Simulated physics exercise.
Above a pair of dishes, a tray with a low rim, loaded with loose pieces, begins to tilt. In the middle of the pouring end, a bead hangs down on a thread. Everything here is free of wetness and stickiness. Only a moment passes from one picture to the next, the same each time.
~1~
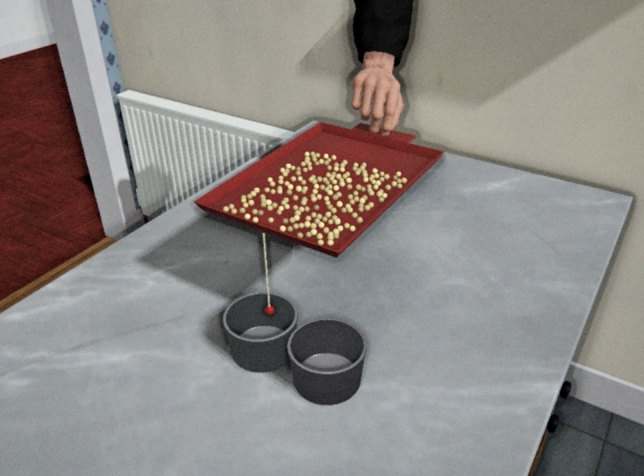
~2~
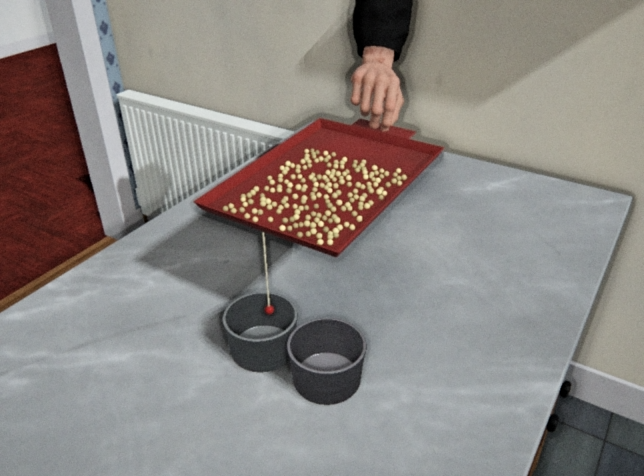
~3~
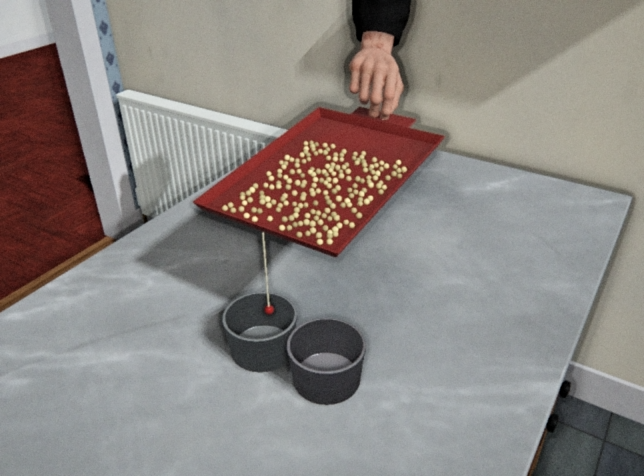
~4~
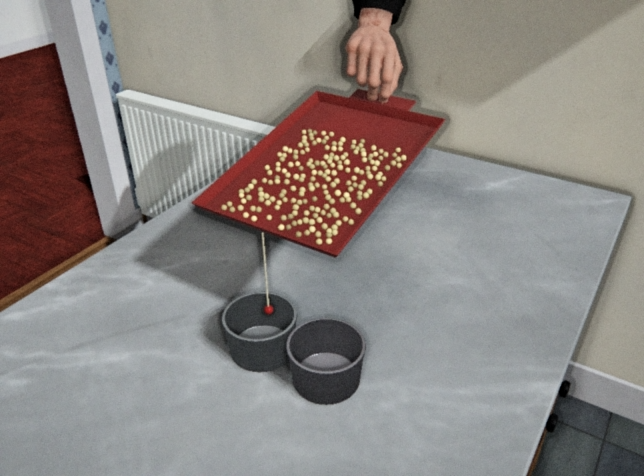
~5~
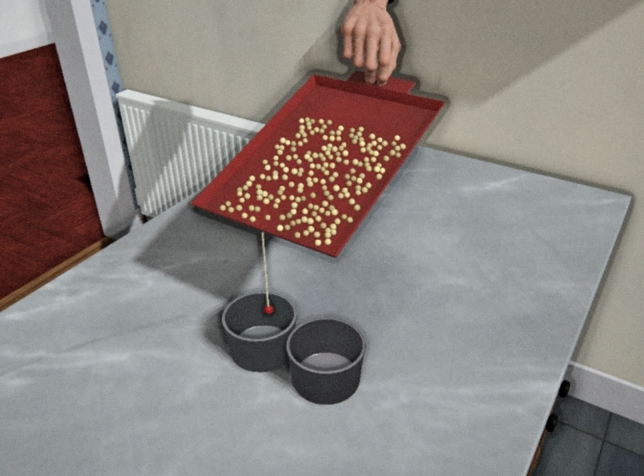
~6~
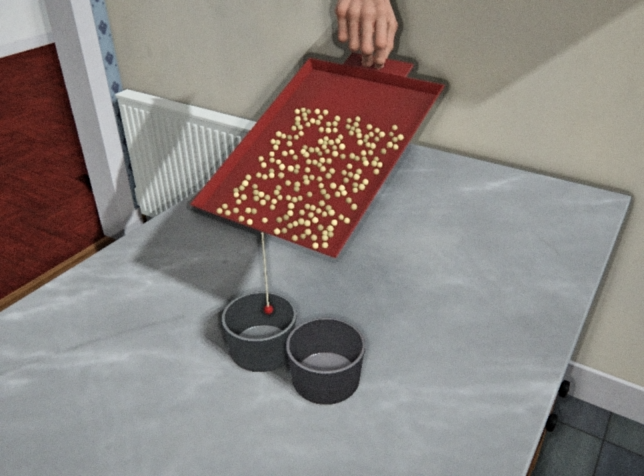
A red tray scattered with small pale yellow beans is held above a grey marbled tabletop, seen from above at an angle in a room with cream walls and a white radiator. Two dark grey round dishes sit side by side below, and a red bead hangs on a thread over the left one. A hand raises the tray's far end, tilting it steadily, while the beans shift slightly and the camera stays still.
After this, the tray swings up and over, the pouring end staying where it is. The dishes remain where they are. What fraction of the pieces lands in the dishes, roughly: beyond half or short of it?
The dishes will gather a lesser portion.
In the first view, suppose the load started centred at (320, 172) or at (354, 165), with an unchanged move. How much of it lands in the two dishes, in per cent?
First case: Close to 20 %; second case: Close to 10 %.
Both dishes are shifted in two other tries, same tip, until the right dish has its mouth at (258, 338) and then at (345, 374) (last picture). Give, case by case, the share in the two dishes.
Respectively 60 % and 60 %.
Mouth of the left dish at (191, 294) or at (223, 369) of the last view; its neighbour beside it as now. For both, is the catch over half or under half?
Result, first place: Not as much as half; second place: Not as much as half.
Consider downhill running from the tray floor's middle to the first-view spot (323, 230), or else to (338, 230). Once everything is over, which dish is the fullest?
One: The right one. Two: The right dish.
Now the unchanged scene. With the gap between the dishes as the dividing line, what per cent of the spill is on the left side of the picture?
About 90 percent.
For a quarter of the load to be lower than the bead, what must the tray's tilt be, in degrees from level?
About 70 degrees.
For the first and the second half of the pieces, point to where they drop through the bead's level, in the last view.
At (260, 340) for the first part, then at (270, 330) for the others.
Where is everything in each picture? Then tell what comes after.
In the first picture, corners of the pouring end at (202, 201) and (337, 247), level; middle of the load at (330, 193), soya beans; left dish at (240, 351); right dish at (307, 383); bead on its thread at (269, 310).
In the second picture, corners of the pouring end at (201, 200) and (336, 247), level; middle of the load at (330, 191).
In the third picture, corners of the pouring end at (200, 200) and (335, 248), tipped barely, level across its low end; middle of the load at (329, 186).
In the fourth picture, corners of the pouring end at (199, 201) and (335, 249), tipped a little, level across its low end; middle of the load at (328, 179).
In the fifth picture, corners of the pouring end at (198, 201) and (334, 250), tipped clearly, level across its low end; middle of the load at (326, 173).
In the sixth picture, corners of the pouring end at (198, 202) and (333, 251), tipped clearly, level across its low end; middle of the load at (323, 169), about half on the move; left dish at (239, 350); right dish at (306, 382).
Soon after the last picture, tray tipped steeply; about half on the tray; a stray few outside both; about half in the air.
A little later, tray tipped past a quarter turn; a small part in the right dish; a small part in the left dish; about half outside both; a small part in the air.
Later still, tray tipped past a quarter turn; about a quarter in the right dish; a small part in the left dish; about two thirds outside both.
At rest, tray tipped past a quarter turn; about a quarter in the right dish; a small part in the left dish; about two thirds outside both.
